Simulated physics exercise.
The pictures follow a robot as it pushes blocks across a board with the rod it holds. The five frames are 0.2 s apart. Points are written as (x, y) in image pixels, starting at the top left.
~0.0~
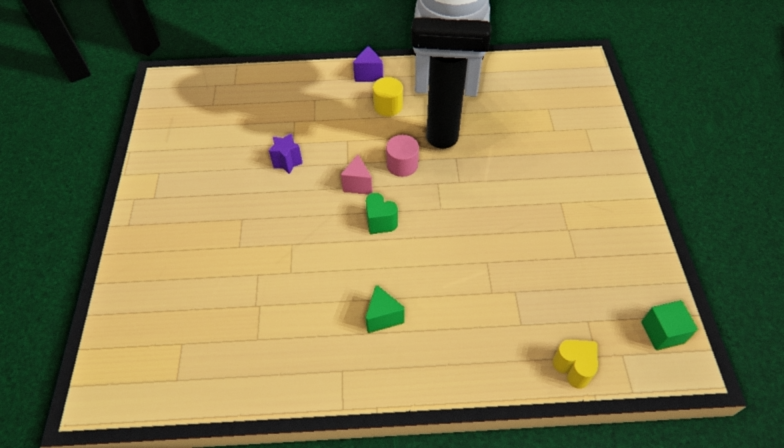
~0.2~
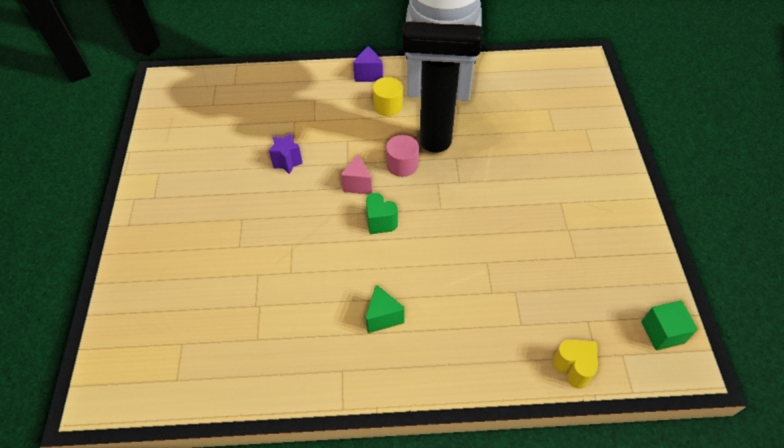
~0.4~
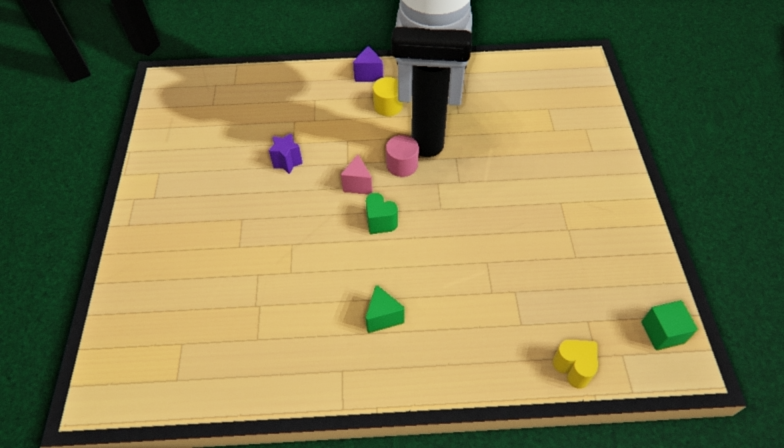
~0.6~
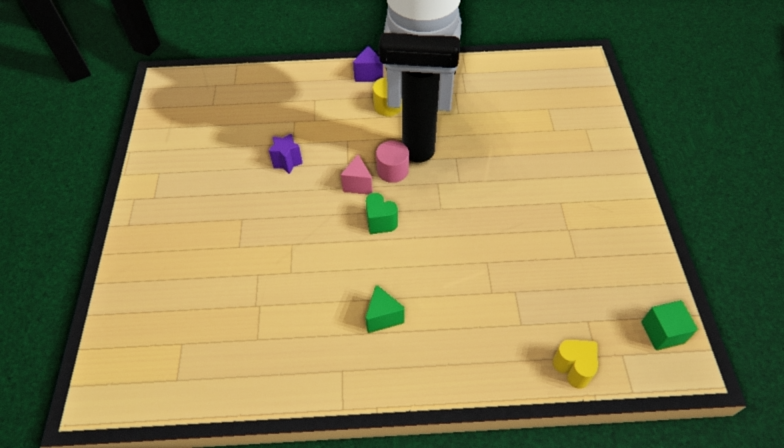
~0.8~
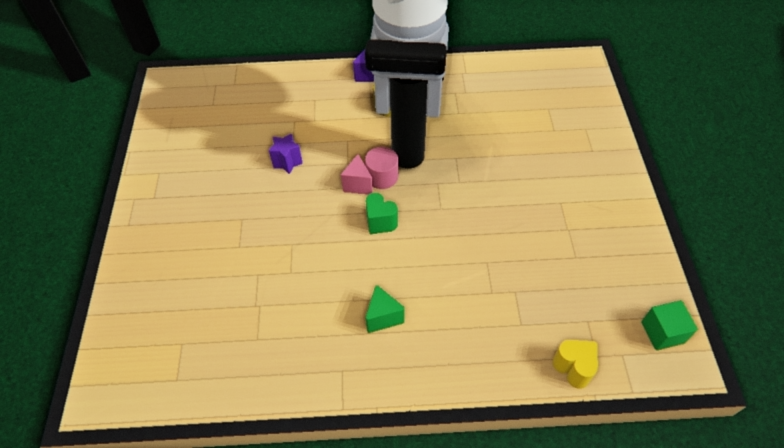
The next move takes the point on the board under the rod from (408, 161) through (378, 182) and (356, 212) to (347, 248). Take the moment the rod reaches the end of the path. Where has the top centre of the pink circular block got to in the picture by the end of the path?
Most likely (313, 207).
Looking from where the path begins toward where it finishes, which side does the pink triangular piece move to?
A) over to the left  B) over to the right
I'll go with B - over to the right.
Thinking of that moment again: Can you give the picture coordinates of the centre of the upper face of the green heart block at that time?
At roughly (382, 222).
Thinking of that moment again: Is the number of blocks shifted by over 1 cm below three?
Going by the path, no.
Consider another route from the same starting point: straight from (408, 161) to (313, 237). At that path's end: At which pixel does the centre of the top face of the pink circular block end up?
Its top face will be centred at roughly (276, 211).
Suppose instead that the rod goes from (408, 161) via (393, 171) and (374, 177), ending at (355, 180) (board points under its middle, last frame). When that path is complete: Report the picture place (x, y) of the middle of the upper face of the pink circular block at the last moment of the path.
The middle of its top is at (328, 183).
The first path, step by step. One third of the way, rod at (376, 179); pink triangular piece at (320, 185), turned 15° clockwise; pink circular block at (346, 180).
Two thirds of the way, rod at (355, 209); pink triangular piece at (296, 189), turned 45° clockwise; green heart block at (381, 215), turned 40° anticlockwise; pink circular block at (318, 200).
At the end, rod at (346, 244); pink triangular piece at (295, 189), turned 45° clockwise; green heart block at (382, 222), turned 90° anticlockwise; pink circular block at (313, 207); green triangular piece still.
